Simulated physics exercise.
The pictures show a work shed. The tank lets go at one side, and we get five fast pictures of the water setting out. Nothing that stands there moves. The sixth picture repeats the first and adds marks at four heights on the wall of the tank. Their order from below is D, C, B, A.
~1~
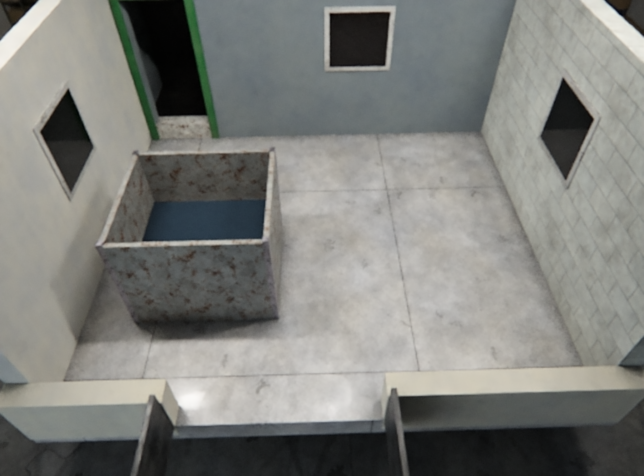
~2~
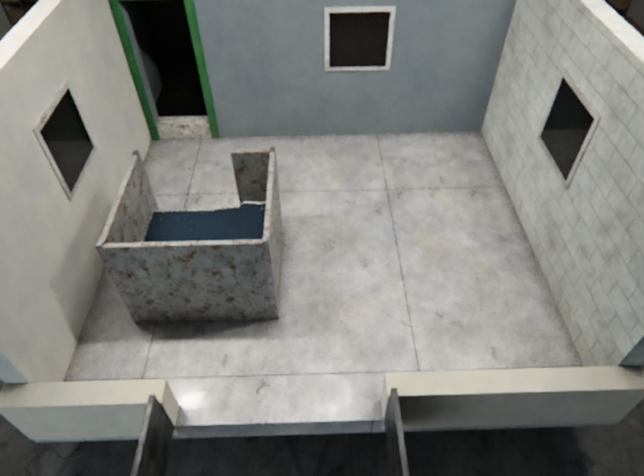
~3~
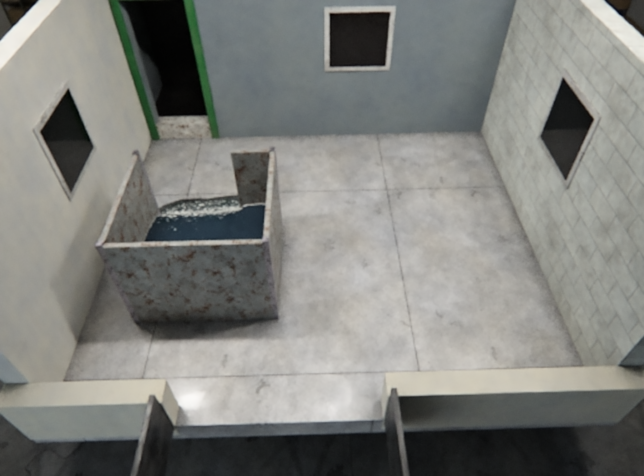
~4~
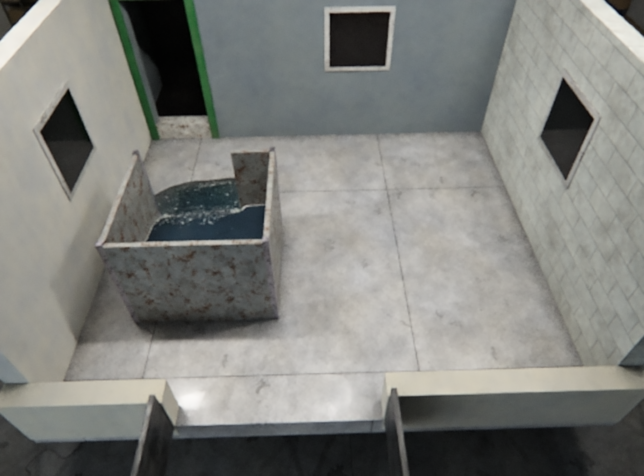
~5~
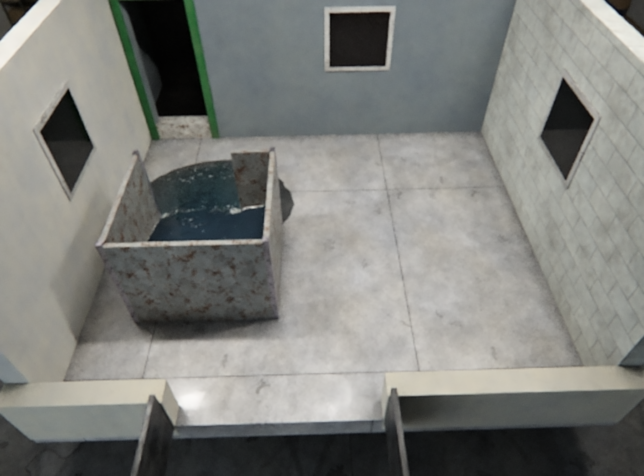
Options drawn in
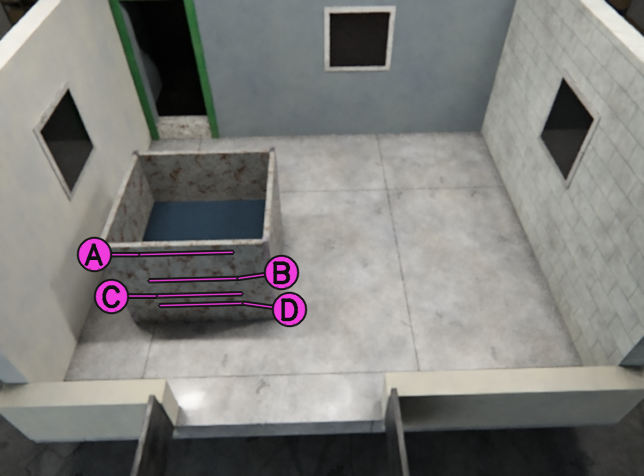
Water sat still in a speckled stone tank inside a roofless shed until most of the tank's back wall vanished, then it poured out the back and spread across the pale floor behind.
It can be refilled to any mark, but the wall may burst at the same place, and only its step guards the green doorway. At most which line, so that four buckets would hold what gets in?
I would pick level C.
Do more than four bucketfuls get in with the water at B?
Yes, it does.
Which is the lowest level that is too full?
Here it is level B.
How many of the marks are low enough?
Two of the four.
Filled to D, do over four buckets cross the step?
No.
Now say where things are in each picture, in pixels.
The first frame shows water in the tank at rest, its middle at (207, 240); foot of the green doorway at (186, 138); open gate at (276, 373).
In the second frame, water covers 1 % of the ground, its front hidden from here.
In the third frame, water covers 4 % of the ground, its front hidden from here.
In the fourth frame, water covers 7 % of the ground, its front hidden from here.
In the fifth frame, water covers 12 % of the ground, its front hidden from here.
In magenta, A at (185, 253); B at (193, 279); C at (198, 294); D at (201, 304); from the bottom up D, C, B, A.
If A is chosen, dozens of bucketfuls pour in.
If B is chosen, about 11 bucketfuls get in.
If C is chosen, a bucket or two gets in.
If D is chosen, nothing gets over.
